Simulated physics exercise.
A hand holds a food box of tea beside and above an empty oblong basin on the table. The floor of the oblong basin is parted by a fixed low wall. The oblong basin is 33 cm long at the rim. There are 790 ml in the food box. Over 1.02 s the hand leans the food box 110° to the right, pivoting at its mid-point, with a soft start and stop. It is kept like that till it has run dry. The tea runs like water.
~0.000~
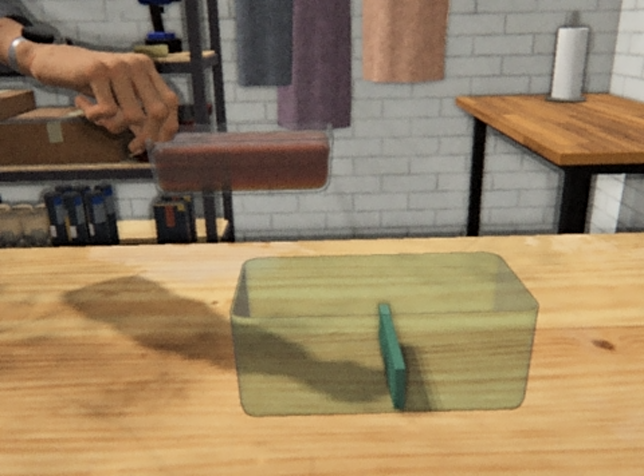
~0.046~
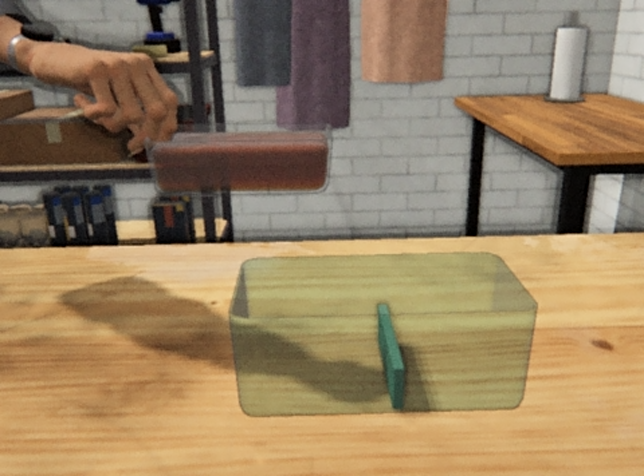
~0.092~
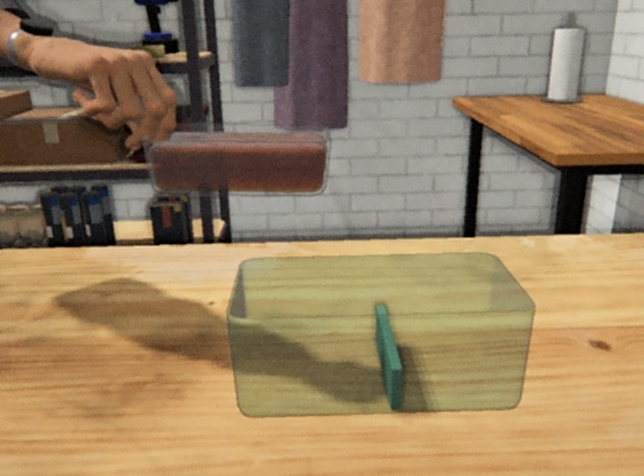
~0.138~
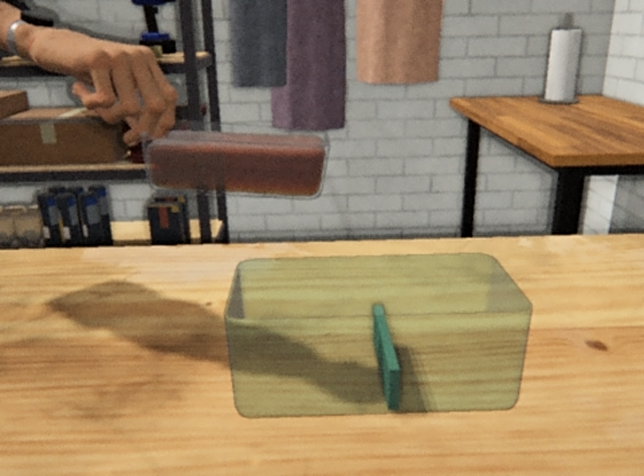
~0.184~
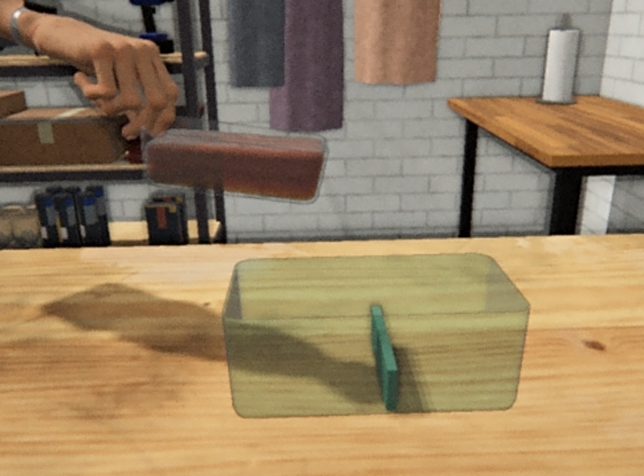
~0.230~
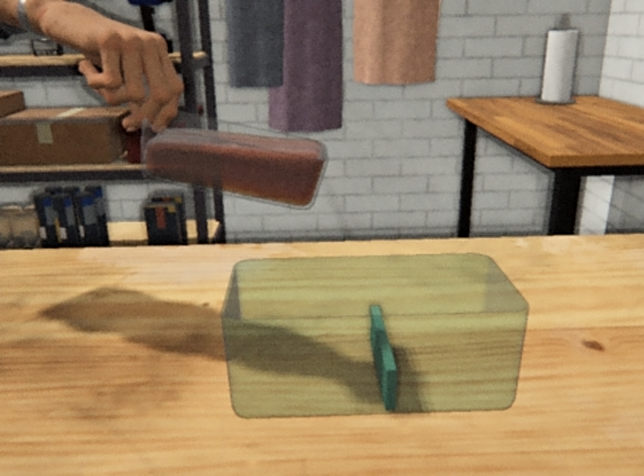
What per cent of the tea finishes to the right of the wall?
The far part has some 55 per cent.
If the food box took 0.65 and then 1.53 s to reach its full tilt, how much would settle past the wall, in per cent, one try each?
First 30, then 60 per cent.
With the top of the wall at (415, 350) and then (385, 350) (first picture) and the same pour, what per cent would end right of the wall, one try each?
First 25, then 55 per cent.
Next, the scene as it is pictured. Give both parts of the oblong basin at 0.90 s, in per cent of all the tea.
Near 38 on the left, 54 on the right.
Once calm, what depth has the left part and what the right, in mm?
Some 12 mm on the left and 20 mm on the right.
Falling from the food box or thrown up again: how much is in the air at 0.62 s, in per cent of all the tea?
Near 48 in a hundred.
By 0.62 s the tilt is 73° and 15 per cent is still to pour, 8 is left of the wall and 28 right of it.
By 0.90 s the tilt is 106° and 2 per cent is still to pour, 38 is left of the wall and 55 right of it.
By 1.20 s the tilt is 110° and 0 per cent is still to pour, 40 is left of the wall and 55 right of it.
By 1.52 s the tilt is 110° and 0 per cent is still to pour, 40 is left of the wall and 55 right of it.
At rest 40 per cent lies left of the wall, 55 right of it and 5 outside.
